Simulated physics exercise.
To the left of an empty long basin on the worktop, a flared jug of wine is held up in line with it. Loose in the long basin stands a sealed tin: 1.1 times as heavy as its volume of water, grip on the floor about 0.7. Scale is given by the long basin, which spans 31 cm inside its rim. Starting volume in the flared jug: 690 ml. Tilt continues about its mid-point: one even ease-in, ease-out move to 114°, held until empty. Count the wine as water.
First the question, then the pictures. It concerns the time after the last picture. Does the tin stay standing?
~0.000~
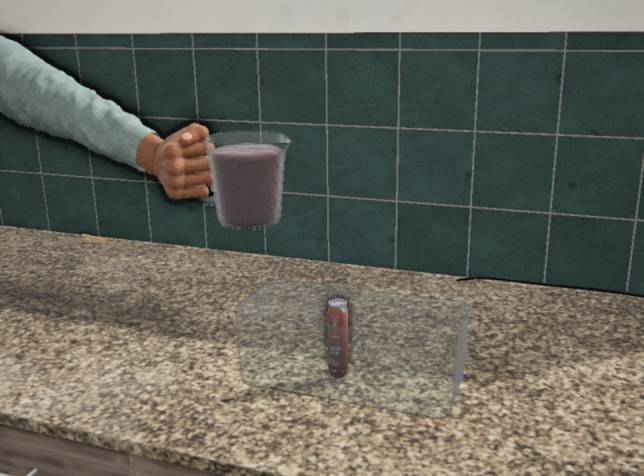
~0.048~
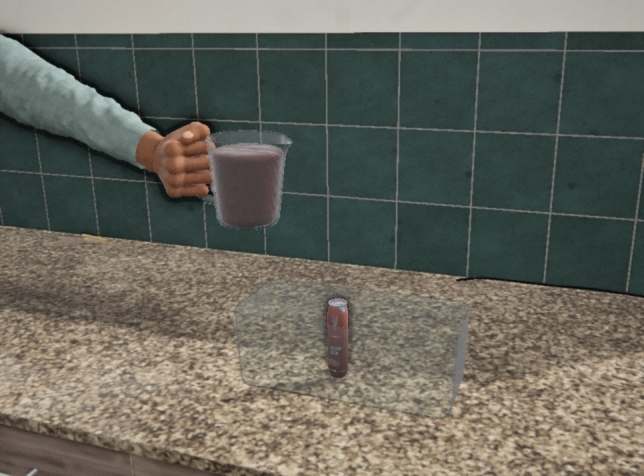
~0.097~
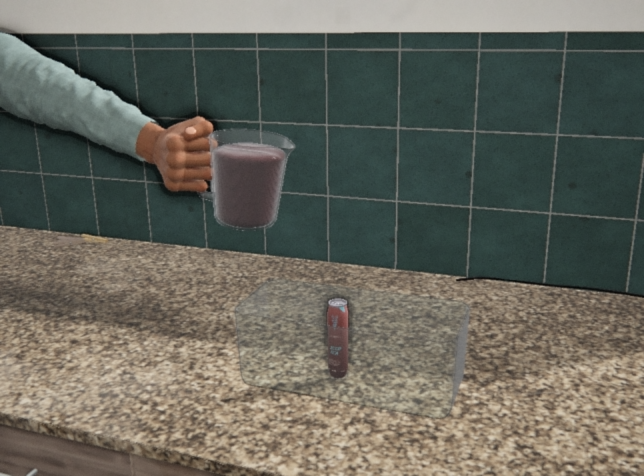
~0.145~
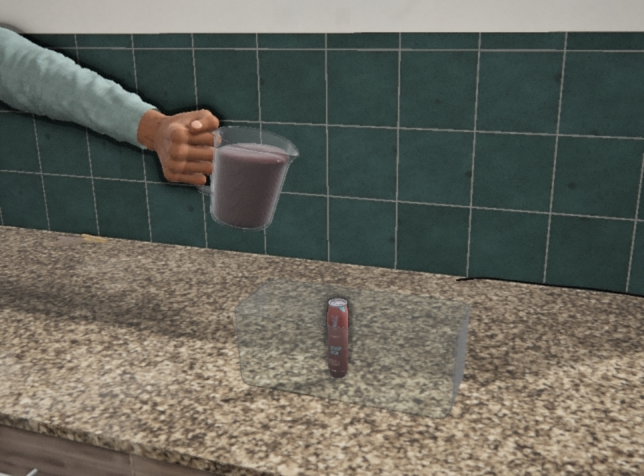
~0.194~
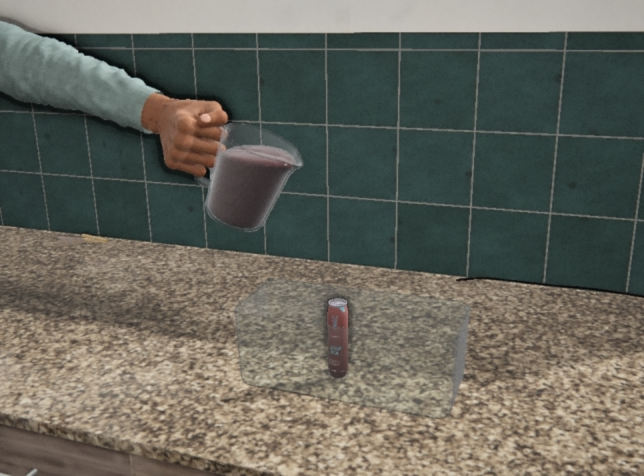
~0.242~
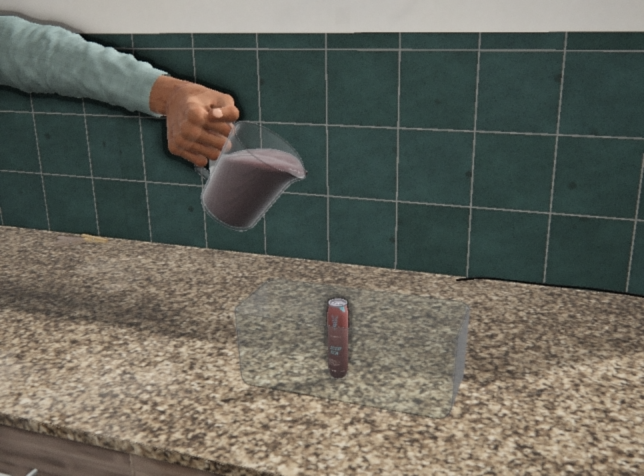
Looks like it will overturn.
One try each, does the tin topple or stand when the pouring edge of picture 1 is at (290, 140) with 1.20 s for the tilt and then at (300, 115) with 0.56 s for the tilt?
Try 1: Tipped over; try 2: Still standing.
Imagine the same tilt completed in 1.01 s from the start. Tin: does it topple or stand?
Then the tin tumbles.
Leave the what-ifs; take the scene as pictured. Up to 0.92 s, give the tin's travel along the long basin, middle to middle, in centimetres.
About 8 cm.
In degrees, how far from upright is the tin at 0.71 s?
Looks like some 5 degrees from vertical upright.
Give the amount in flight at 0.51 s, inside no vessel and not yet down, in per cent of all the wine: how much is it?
Around 36 in a hundred.
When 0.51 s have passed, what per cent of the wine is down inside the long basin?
Near 16 in a hundred.
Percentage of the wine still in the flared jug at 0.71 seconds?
I reckon near 6 per cent still sits there.
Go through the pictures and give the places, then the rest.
The first picture shows tilt 0°; pouring edge (290, 141); surface from (216, 149) to (282, 152); the long basin's rim runs from (252, 295) to (463, 323); the tin's top is at (338, 306).
The second picture shows tilt 2°; pouring edge (291, 143); surface from (217, 148) to (283, 153).
The third picture shows tilt 6°; pouring edge (294, 147); surface from (219, 146) to (285, 155).
The fourth picture shows tilt 14°; pouring edge (298, 154); surface from (222, 147) to (290, 157).
The fifth picture shows tilt 24°; pouring edge (302, 165); surface from (224, 155) to (297, 160).
The sixth picture shows tilt 36°; pouring edge (305, 178); surface from (217, 170) to (303, 169); 1 per cent is over the edge.
Then, 0.51 s in, the tilt is 103° and 48 per cent is still to pour; the tin stands where it began.
Then, 0.71 s in, the tilt is 114° and 6 per cent is still to pour; the tin leans 6°.
Then, 0.92 s in, the tilt is 114° and 0 per cent is still to pour; the tin leans 27°.
Then, 1.14 s in, the tilt is 114° and 0 per cent is still to pour; the tin lies on its side.
Finally, the tin lies on its side.
